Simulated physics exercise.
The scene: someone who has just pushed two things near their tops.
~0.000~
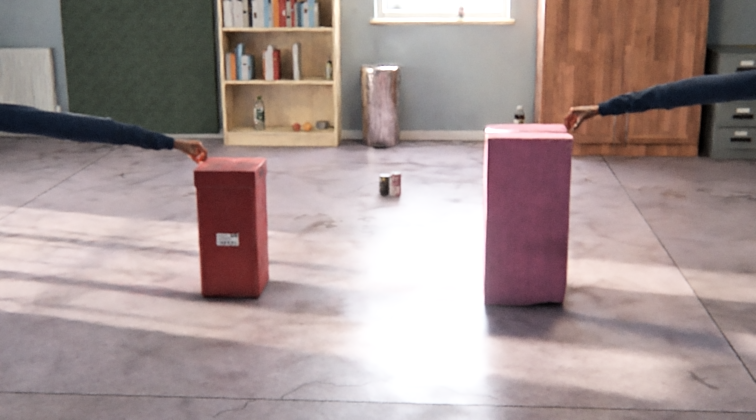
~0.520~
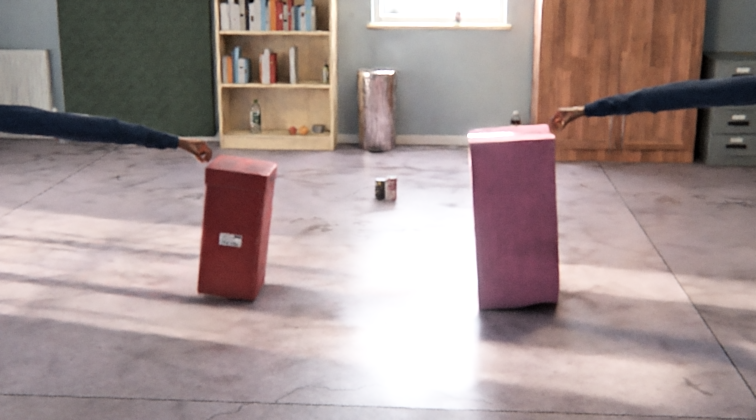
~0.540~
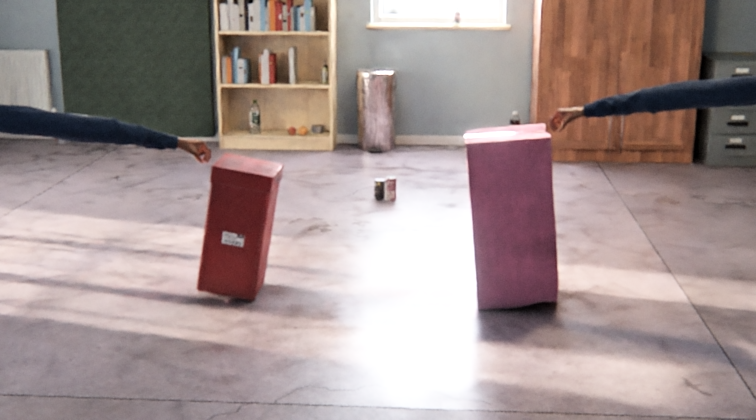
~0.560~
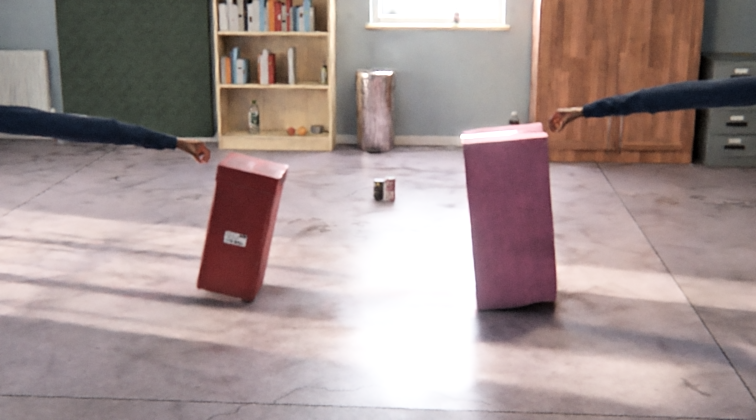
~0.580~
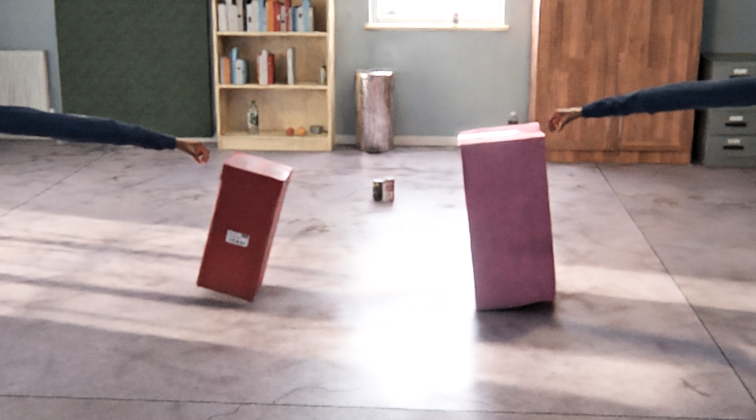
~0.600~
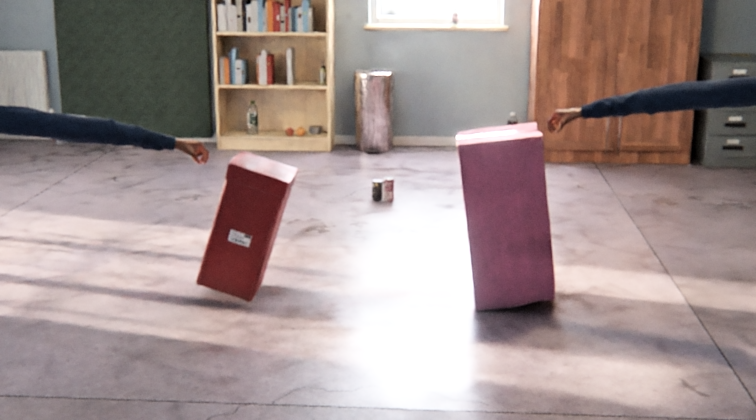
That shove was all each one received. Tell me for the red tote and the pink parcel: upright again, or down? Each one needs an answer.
Red tote - down, pink parcel - upright again.
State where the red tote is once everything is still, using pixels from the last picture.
When everything stops, it's near (323, 267).
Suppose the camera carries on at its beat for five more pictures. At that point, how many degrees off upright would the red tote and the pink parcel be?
At that point the first is 30° off upright and the second 8°.
After 0.76 s, red tote 37° off upright near (271, 228); pink parcel 6° off upright near (508, 216).
After 0.88 s, red tote 56° off upright near (292, 237); pink parcel upright near (518, 220).
After 1.00 s, red tote on its side near (318, 261); pink parcel 3° off upright near (522, 218).
At rest (1.8 s), the red tote topples, near (323, 267); the pink parcel settles on its feet, near (517, 220).
